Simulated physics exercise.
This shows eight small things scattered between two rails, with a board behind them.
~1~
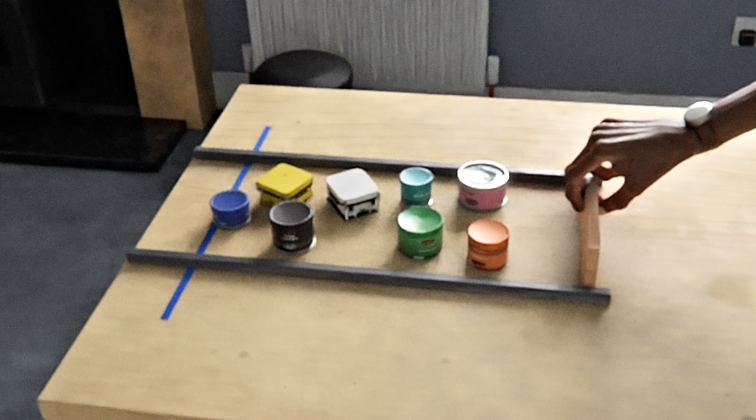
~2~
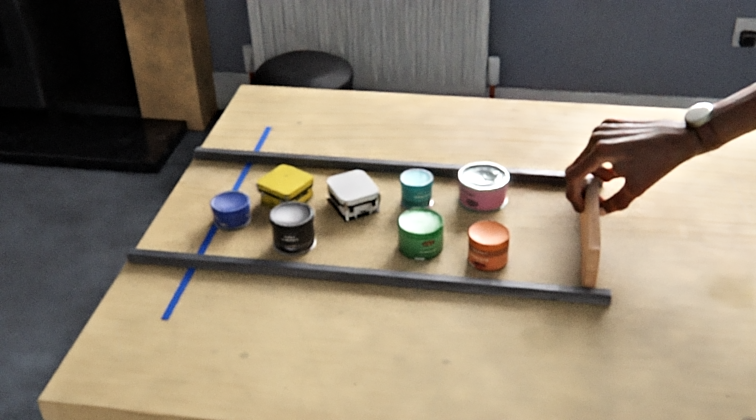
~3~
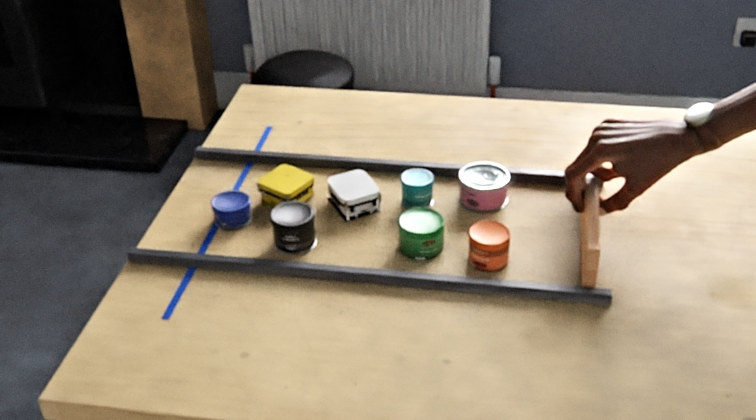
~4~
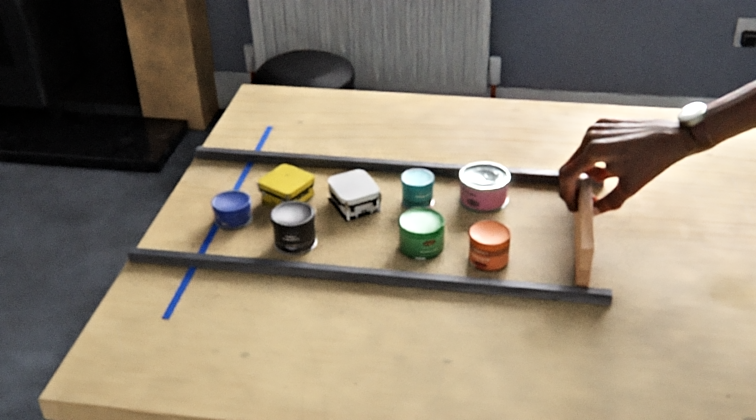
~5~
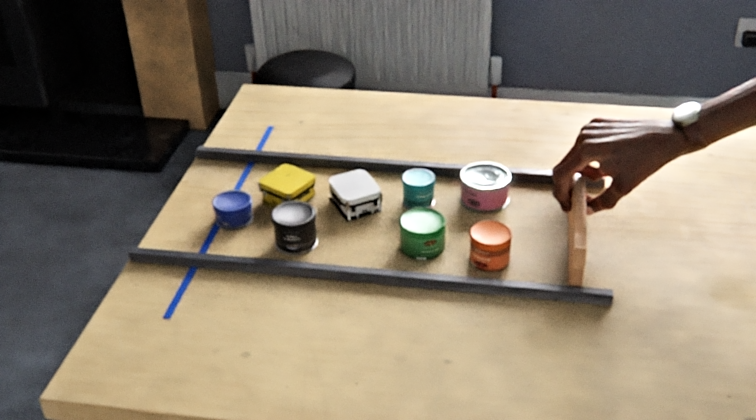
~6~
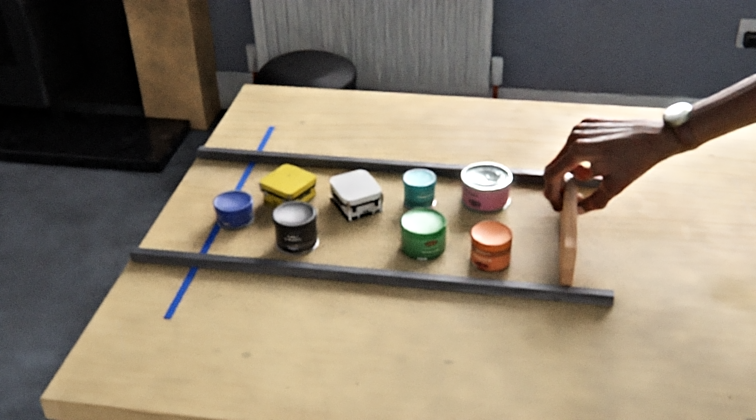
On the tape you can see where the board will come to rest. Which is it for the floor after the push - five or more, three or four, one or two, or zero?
The push knocks just one or two off.
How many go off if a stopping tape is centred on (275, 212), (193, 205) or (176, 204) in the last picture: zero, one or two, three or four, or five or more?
In turn: None at all, either three or four, more than four.
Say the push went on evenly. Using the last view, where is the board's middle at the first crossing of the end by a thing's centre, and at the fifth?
At (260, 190) for the first, at (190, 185) for the fifth.
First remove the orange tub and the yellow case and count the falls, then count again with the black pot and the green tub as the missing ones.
Tally of falls: 1 for the first try, 0 for the second.
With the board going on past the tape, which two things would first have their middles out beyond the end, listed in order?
In order, first the yellow case, then the blue pot.
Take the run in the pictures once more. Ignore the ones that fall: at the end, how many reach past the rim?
It's 2.
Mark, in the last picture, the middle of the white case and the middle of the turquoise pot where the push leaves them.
The white case comes to rest close to (182, 187), while the turquoise pot rests close to (217, 185).
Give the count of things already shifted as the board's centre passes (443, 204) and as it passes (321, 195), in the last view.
It comes to 5 for the first spot, 8 for the other.
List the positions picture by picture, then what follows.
The first picture shows blue pot (231, 210); yellow case (286, 189); black pot (293, 228); board (589, 214); tape (224, 208).
The second picture shows yellow case (286, 190); orange tub (488, 246).
The third picture shows black pot (294, 228); pink pot (484, 188).
The fourth picture shows blue pot (232, 210); board (583, 214).
The fifth picture shows yellow case (288, 189); white case (355, 195).
The sixth picture shows blue pot (234, 210); yellow case (289, 190); black pot (296, 228); board (569, 214); tape (228, 208).
Soon after, none off yet; blue pot at rest near (234, 210); yellow case at rest near (289, 190); black pot at rest near (296, 228).
Then, none off yet; blue pot at rest near (234, 210); yellow case moved about its own width near (244, 183); black pot moved about its own width near (256, 229).
At rest, the number that fall off is one or two; fallen, yellow case and blue pot.
